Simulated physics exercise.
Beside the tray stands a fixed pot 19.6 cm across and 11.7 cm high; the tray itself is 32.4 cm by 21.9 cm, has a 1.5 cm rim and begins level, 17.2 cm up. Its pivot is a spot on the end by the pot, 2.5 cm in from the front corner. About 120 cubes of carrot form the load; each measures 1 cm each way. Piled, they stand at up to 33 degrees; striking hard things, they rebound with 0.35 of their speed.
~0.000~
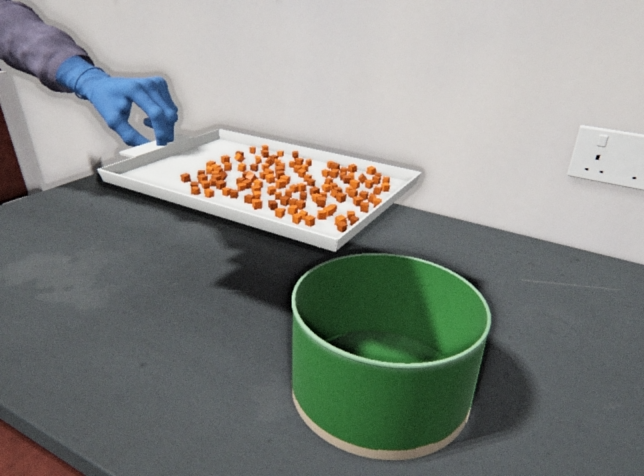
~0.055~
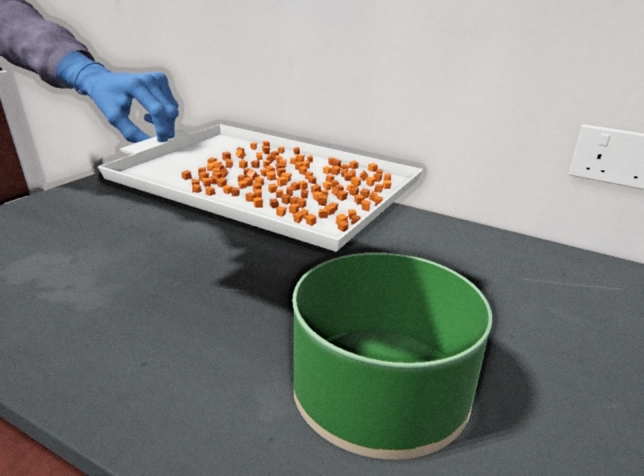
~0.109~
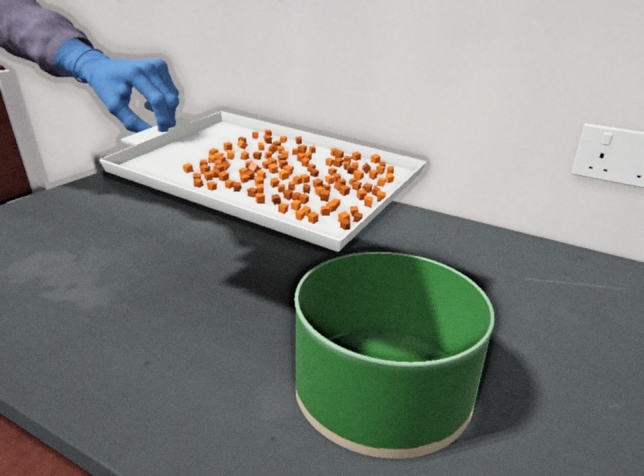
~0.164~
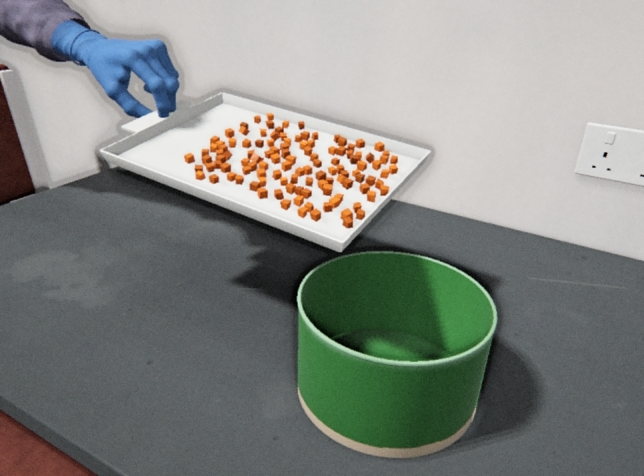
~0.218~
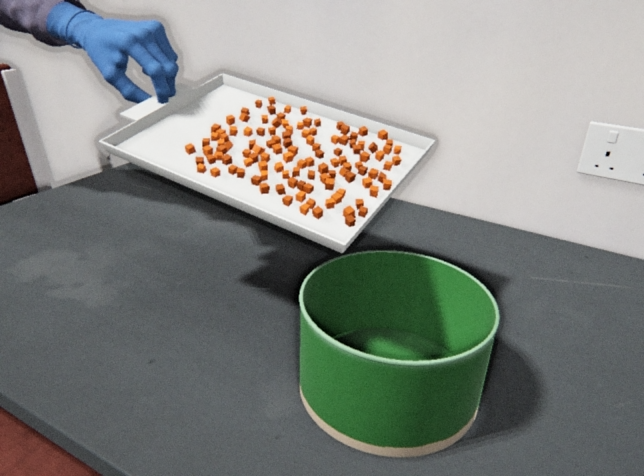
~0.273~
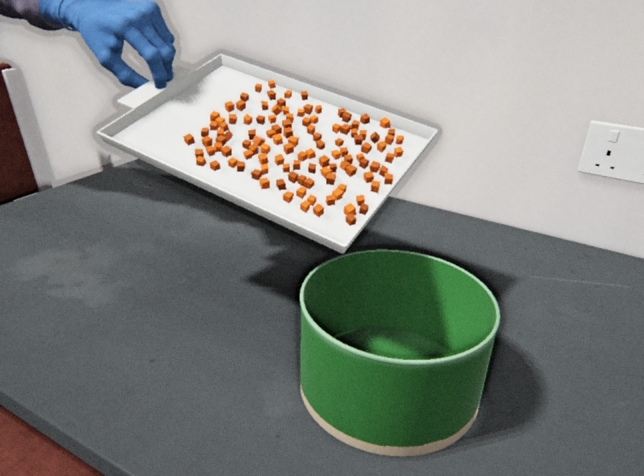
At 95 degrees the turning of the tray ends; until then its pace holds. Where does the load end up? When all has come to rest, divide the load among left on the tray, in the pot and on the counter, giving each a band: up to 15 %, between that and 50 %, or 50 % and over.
Left on the tray: Up to 15 %; pot: 50 % and over; counter: Between 15 and 50 %.
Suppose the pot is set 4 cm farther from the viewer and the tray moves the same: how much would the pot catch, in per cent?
Close to 20 per cent, then.
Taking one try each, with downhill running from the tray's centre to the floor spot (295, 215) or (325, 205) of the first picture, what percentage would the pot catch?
Around 95 % for the first direction, around 80 % for the second.
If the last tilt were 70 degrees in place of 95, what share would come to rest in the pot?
Roughly 30 %.
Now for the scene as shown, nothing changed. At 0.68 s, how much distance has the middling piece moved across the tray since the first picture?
About 8 cm.
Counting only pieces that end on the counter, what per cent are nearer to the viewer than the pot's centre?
Roughly 100 per cent.
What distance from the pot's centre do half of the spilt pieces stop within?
I'd say close to 22 centimetres.
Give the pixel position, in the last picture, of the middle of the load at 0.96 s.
Estimated centre of load: Around (320, 268).
Then, at 0.68 s, tilt 55 degrees; the tray holds 100 %, the pot 0 %.
Then, at 0.96 s, tilt 80 degrees; the tray holds 50 %, the pot 25 %.
After 1.34 s, tilt 95 degrees; the tray holds 10 %, the pot 45 %.
By 2.5 s all is still; tray 0 %, pot 60 %, counter 40 %.
